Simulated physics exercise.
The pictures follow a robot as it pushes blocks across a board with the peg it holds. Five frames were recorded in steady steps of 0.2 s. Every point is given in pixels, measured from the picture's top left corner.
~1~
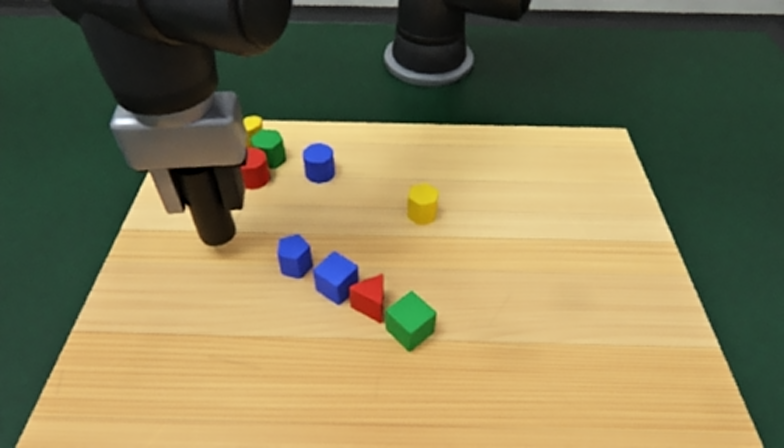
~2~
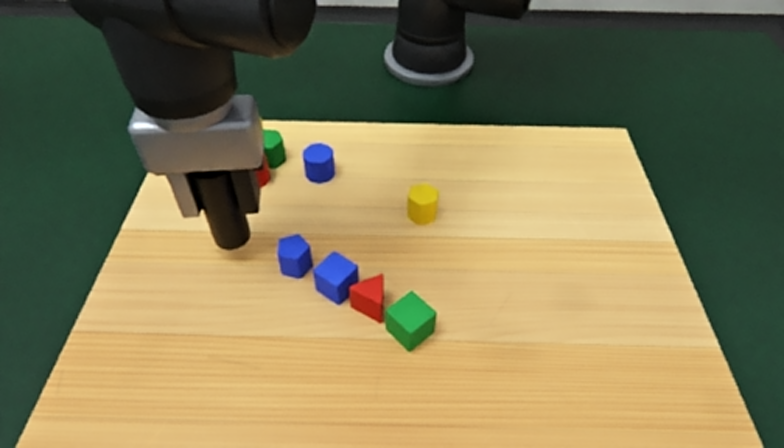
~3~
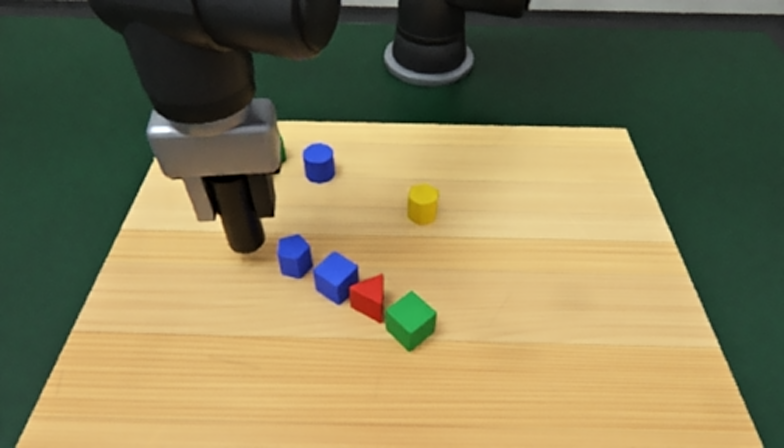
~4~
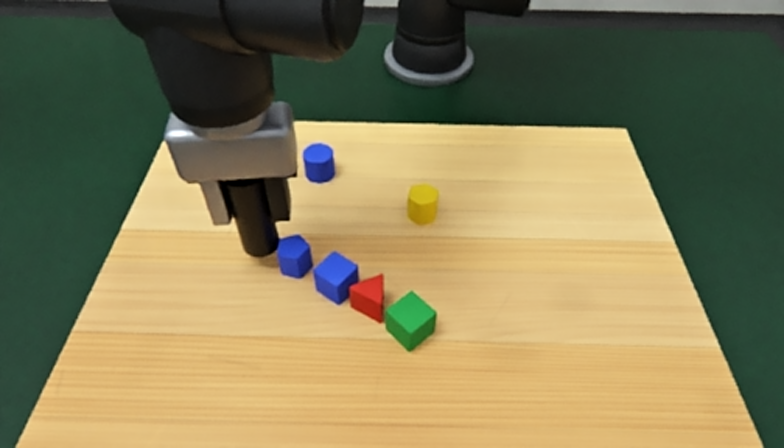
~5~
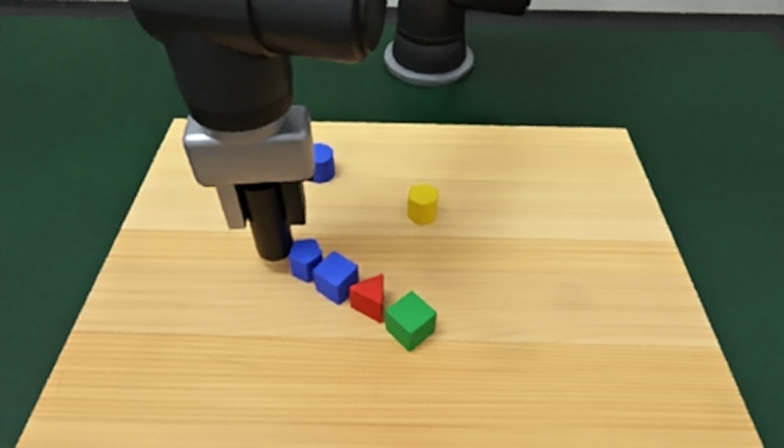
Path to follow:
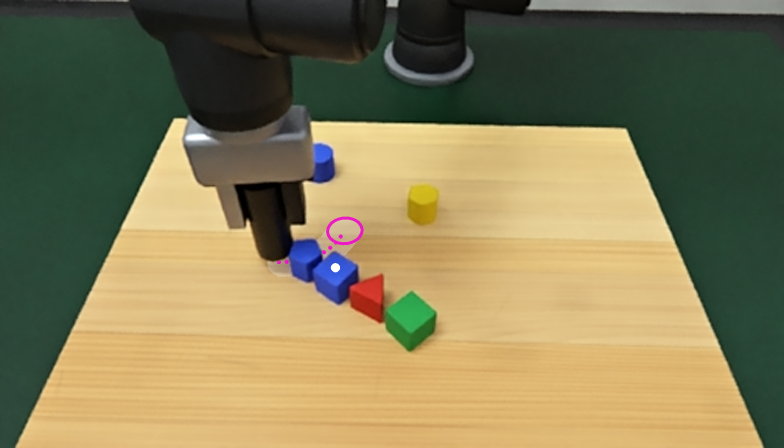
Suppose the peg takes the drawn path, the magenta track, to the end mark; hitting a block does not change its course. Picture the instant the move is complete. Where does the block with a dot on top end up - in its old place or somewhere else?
That block ends up displaced.
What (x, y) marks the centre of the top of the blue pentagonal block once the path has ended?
Close to (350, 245).
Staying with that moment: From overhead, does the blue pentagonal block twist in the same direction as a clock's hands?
My answer is yes.
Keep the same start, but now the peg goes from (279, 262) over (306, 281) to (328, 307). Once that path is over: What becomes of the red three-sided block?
The block moves away from its spot.
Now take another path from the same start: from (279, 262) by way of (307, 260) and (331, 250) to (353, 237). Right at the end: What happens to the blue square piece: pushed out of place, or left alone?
The block you're asking about gets moved.
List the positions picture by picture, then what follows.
In the first picture, tip of the peg at (218, 233), middles of tops, blue pentagonal block at (292, 246), blue square piece at (335, 268), red three-sided block at (371, 288).
In the second picture, peg at (233, 237), nothing pushed.
In the third picture, peg at (247, 240), nothing pushed.
In the fourth picture, peg at (261, 244), nothing pushed.
In the fifth picture, peg at (276, 248), blue pentagonal block at (305, 250), blue square piece at (335, 268), red three-sided block at (371, 288).
The line goes from (279, 262) by way of (307, 259) and (330, 248) to (345, 231); the dot is on the blue square piece.
What follows on the original path. Halfway along, peg at (319, 240); blue pentagonal block at (345, 247), turned 30° clockwise; blue square piece at (349, 272), turned 35° clockwise.
At the end, peg at (344, 216); blue pentagonal block at (350, 245), turned 40° clockwise; blue square piece at (349, 272), turned 35° clockwise; red three-sided block unmoved.
